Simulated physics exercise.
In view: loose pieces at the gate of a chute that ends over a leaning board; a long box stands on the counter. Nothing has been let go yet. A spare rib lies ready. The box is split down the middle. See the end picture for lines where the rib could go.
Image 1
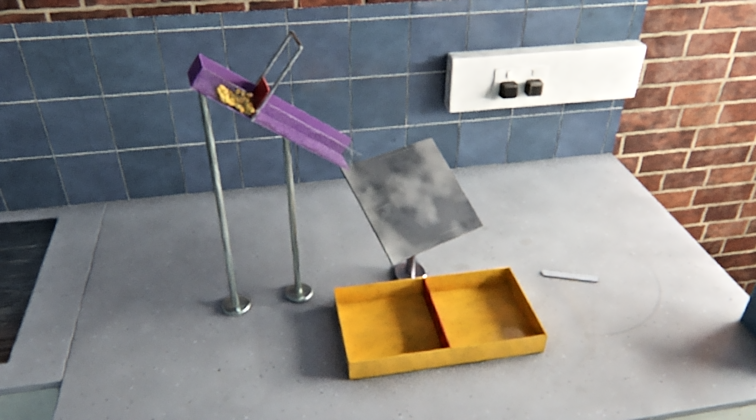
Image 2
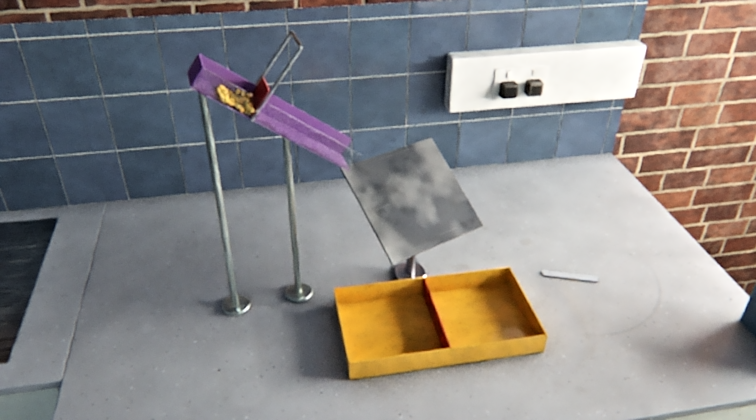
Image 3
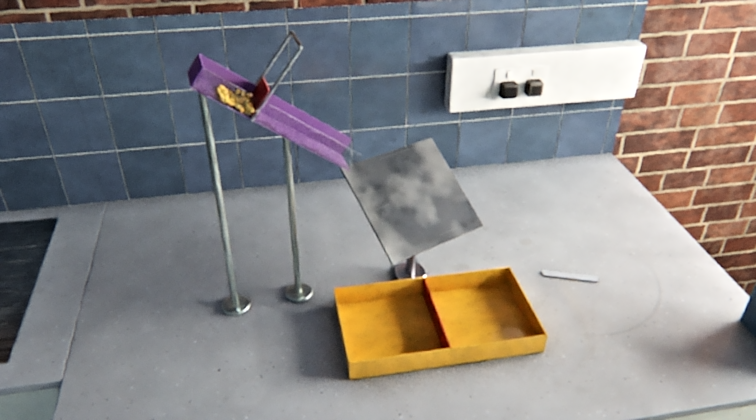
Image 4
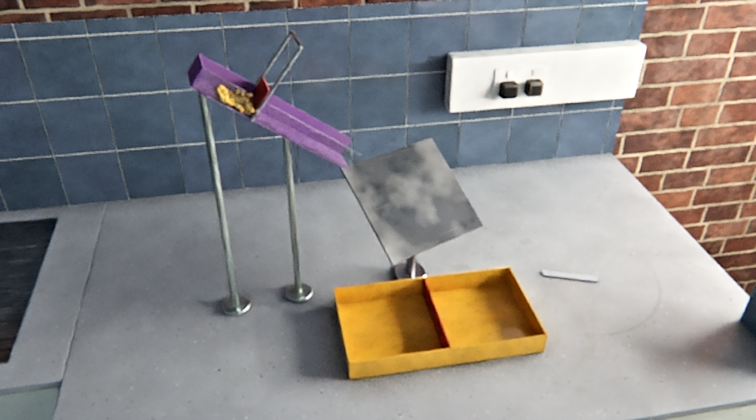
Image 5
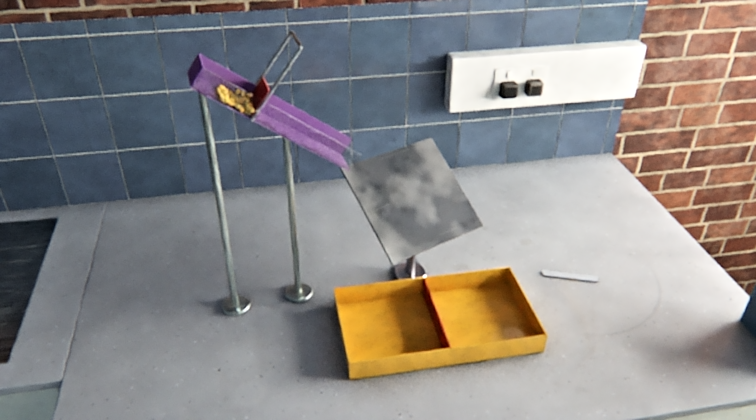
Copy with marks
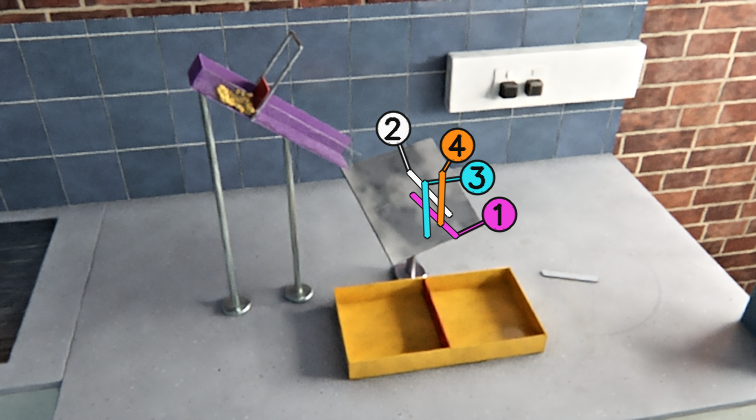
Purple chute holding yellow pieces behind a red gate above a tilted grey board and a divided yellow box, nothing moving.
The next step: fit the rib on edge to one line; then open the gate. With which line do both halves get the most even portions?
3.
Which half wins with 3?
The left half.
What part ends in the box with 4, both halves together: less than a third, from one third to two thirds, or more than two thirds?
More than two thirds.
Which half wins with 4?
The right half.
On the marked copy, line 1 from (413, 195) to (455, 235); line 2 from (409, 172) to (449, 214); line 3 from (425, 183) to (427, 235); line 4 from (442, 173) to (440, 223).
Choosing 1, of what is caught, just a few in the left half, almost all in the right.
Choosing 2, of what is caught, just a few in the left half, almost all in the right.
Choosing 3, of what is caught, roughly two thirds in the left half, roughly a third in the right.
Choosing 4, of what is caught, just a few in the left half, almost all in the right.
